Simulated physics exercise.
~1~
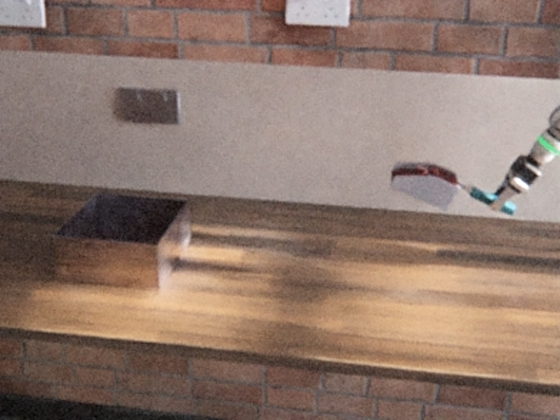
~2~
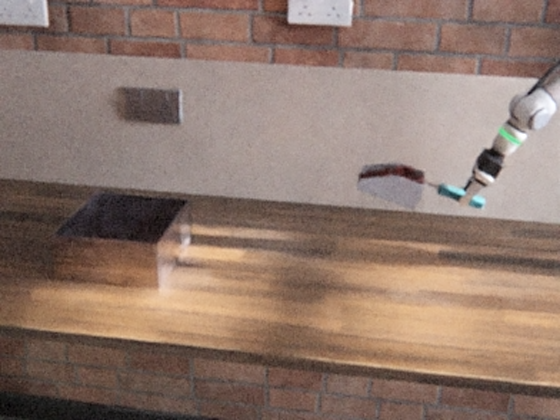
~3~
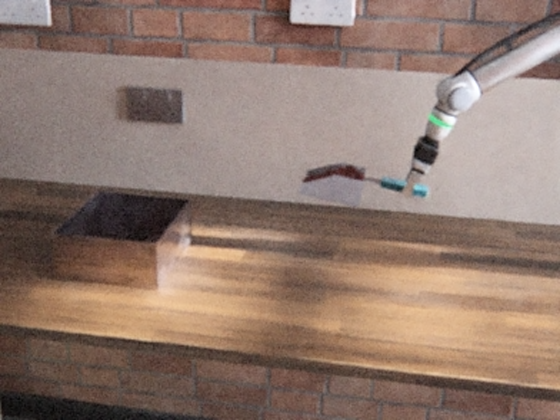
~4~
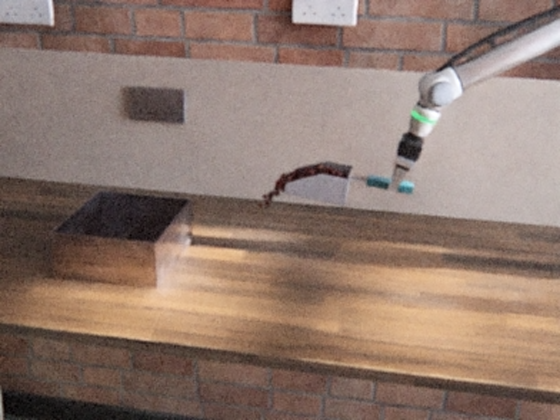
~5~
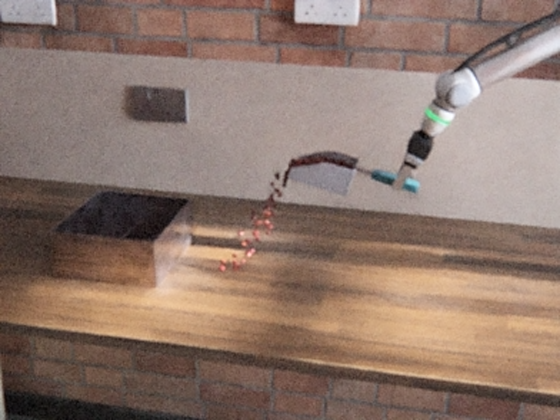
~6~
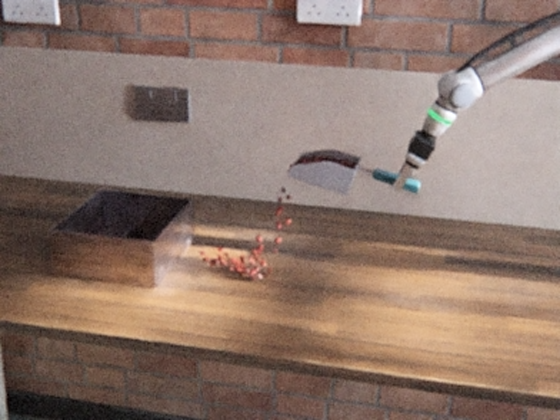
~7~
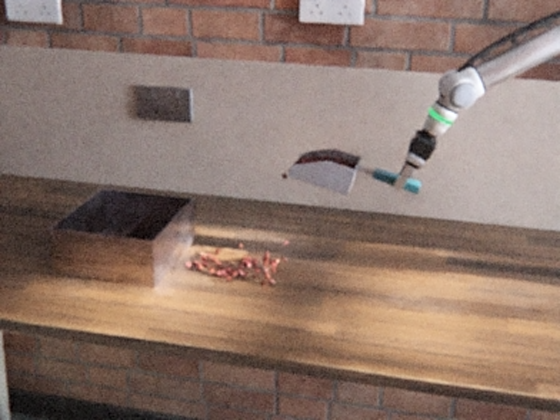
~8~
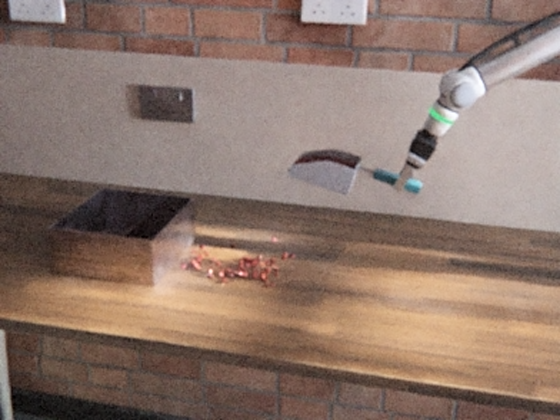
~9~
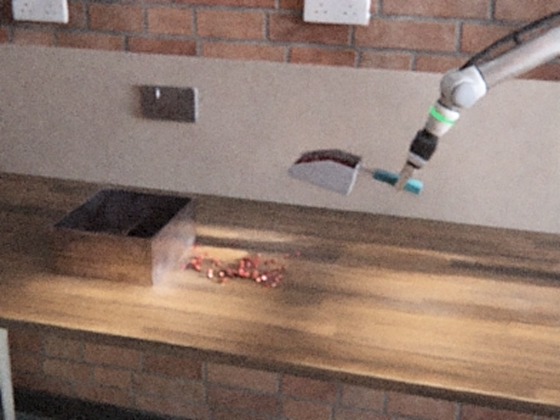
The clip opens on a wooden counter with an open square box at the left, while a robot arm at the right grips a scoop of dark reddish beans by its teal handle. The arm carries the scoop leftward across the counter, and its load begins to slide toward the front edge. As the scoop slows, a stream of beans spills over the edge and drops onto the wood, short of the box. The stream thins and stops as the arm settles. At the end, the scoop hangs still, holding most of its beans, with a scattered patch lying beside the box.
